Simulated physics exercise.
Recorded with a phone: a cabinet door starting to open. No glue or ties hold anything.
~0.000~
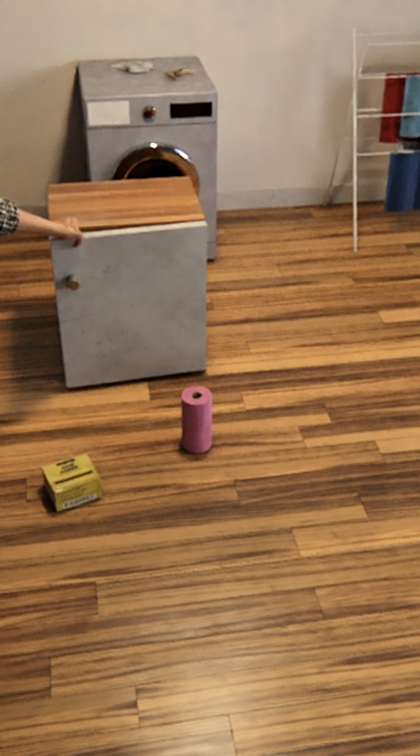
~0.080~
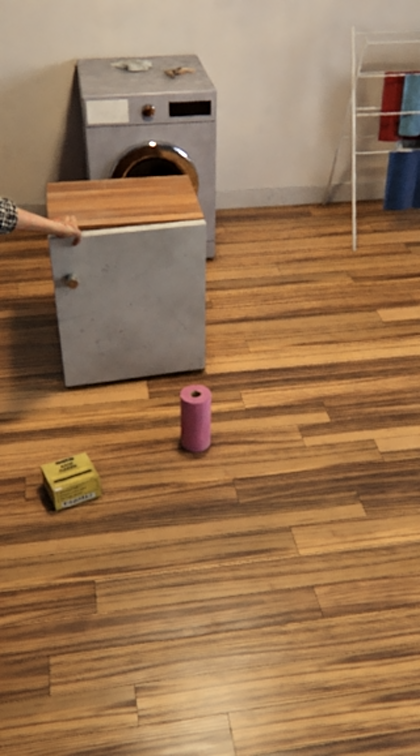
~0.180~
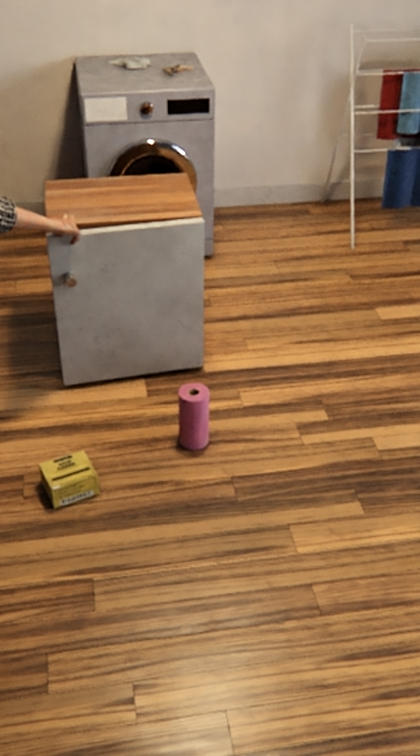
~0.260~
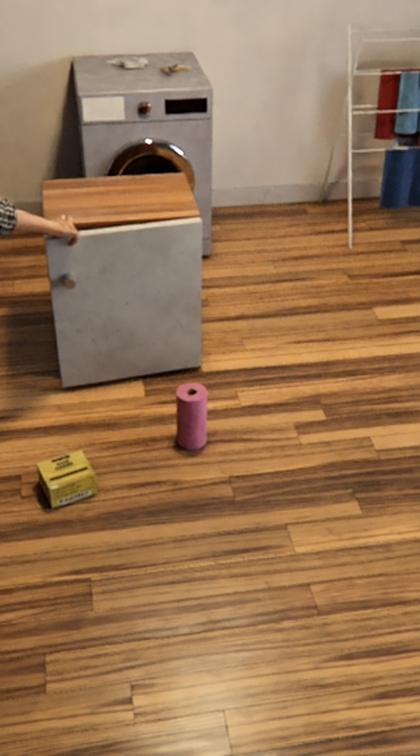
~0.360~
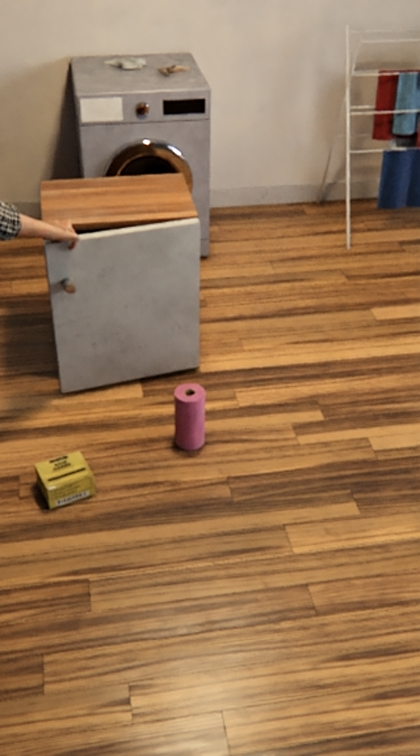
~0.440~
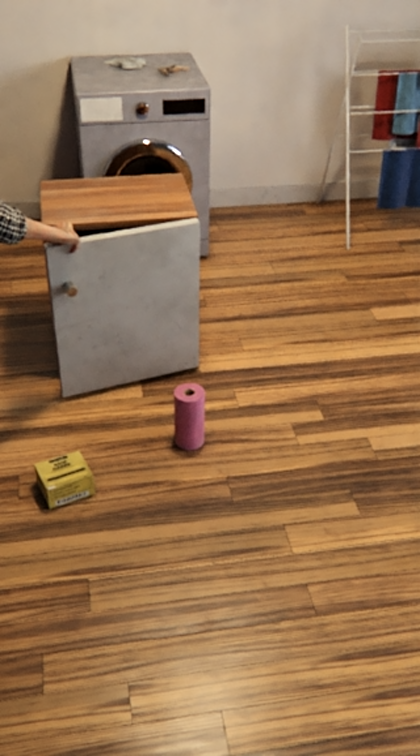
The door of a gray cabinet with a wooden top sits barely ajar, a hand gripping its upper left corner. The hand then pulls it slightly wider, the left edge swinging outward a little, while the yellow box and pink roll stay still on the wood floor.
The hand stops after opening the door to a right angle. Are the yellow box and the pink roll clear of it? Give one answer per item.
Turns out the yellow box is not touched and the pink roll is hit.
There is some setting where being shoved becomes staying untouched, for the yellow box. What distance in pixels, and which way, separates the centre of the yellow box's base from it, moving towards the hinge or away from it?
Rightward, 36 pixels.
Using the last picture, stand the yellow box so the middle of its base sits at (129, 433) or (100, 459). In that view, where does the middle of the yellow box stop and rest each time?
Close to (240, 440) and (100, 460).
After 2.18 s, door 73° open; yellow box at rest near (65, 479); pink roll moved a little near (199, 418).
After 2.44 s, door 82° open; yellow box at rest near (65, 479); pink roll moved about its own width near (218, 419).
At rest (3.2 s), the yellow box stays untouched, near (65, 479); the pink roll gets shoved, near (235, 418).
